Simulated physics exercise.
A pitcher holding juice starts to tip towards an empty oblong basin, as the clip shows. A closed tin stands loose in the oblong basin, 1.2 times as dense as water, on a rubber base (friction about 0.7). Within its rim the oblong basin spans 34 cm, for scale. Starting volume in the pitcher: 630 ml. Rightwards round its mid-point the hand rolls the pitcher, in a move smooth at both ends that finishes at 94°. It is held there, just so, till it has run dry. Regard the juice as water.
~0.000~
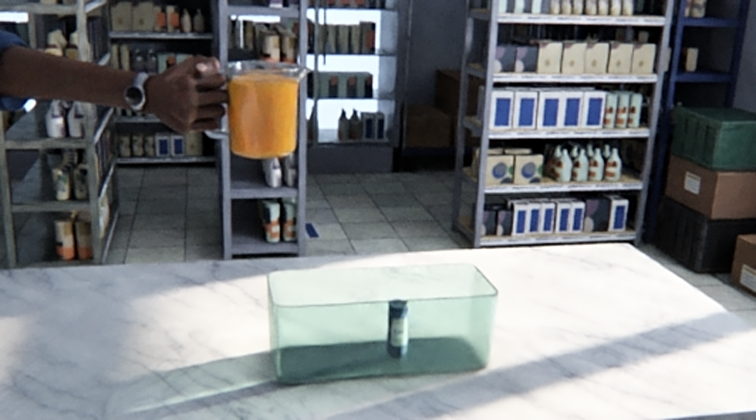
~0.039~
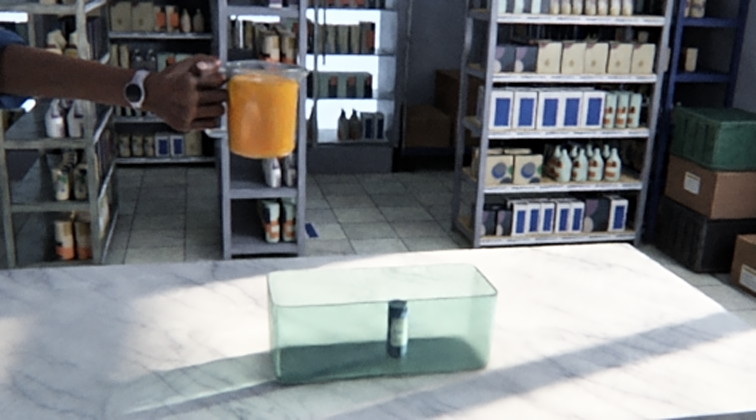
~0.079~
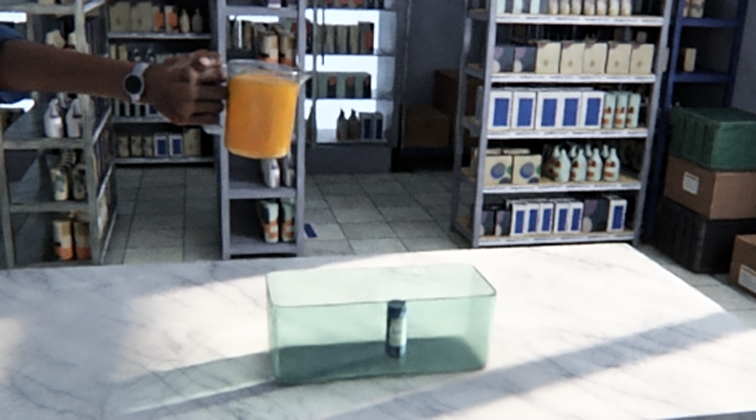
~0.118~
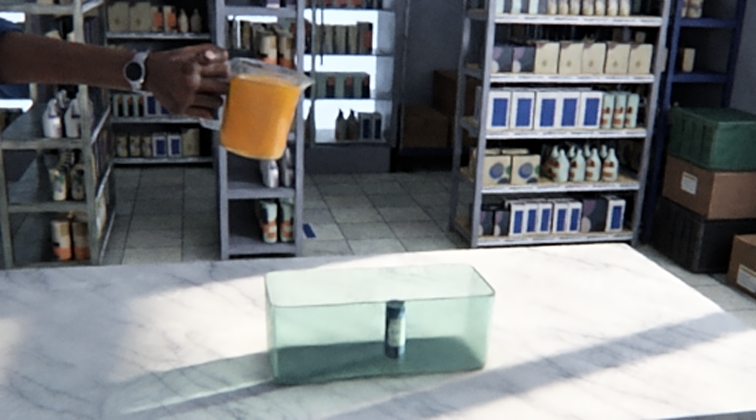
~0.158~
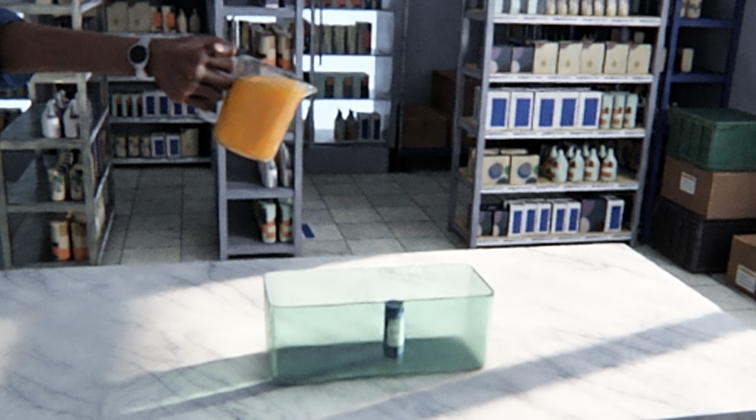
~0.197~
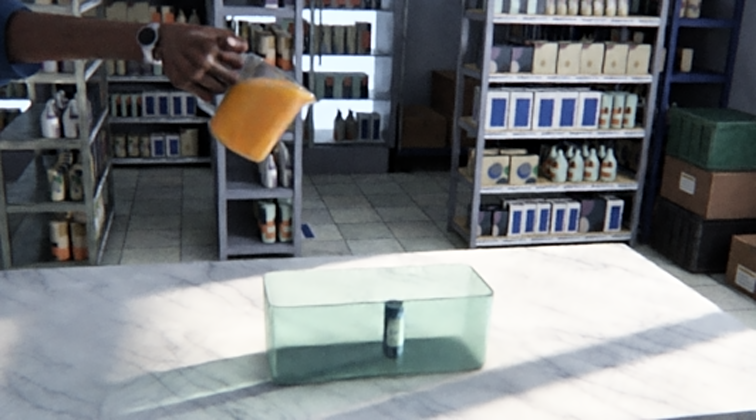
A pitcher of orange juice, gripped by a hand wearing a watch, hangs upright above and left of a clear green oblong basin with a small tin standing inside. The hand then rolls the pitcher rightwards, slightly at first and then further, until it leans clearly, the juice slanting towards its right rim.
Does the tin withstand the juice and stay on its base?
It fails to stay erect.
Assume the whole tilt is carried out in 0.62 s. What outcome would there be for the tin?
The tin tips over.
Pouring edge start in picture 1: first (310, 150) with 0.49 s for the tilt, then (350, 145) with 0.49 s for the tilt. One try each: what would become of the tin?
Try 1: Still standing; try 2: Still standing.
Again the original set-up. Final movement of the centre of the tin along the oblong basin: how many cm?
Shift of tin centre: Approx. 8.5 cm.
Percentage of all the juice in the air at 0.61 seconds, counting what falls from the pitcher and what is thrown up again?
Near 34 percent.
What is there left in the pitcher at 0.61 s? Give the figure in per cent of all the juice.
About 26 per cent.
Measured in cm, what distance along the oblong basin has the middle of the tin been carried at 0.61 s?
Estimate: Around 3 cm.
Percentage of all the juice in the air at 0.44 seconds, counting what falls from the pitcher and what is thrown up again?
Around 38 in a hundred.
By 0.44 s the tilt is 91° and 61 per cent is still to pour; the tin stands where it began.
By 0.61 s the tilt is 94° and 26 per cent is still to pour; the tin leans 9°.
By 0.79 s the tilt is 94° and 10 per cent is still to pour; the tin lies on its side.
By 0.99 s the tilt is 94° and 4 per cent is still to pour; the tin lies on its side.
At rest the tin lies on its side.
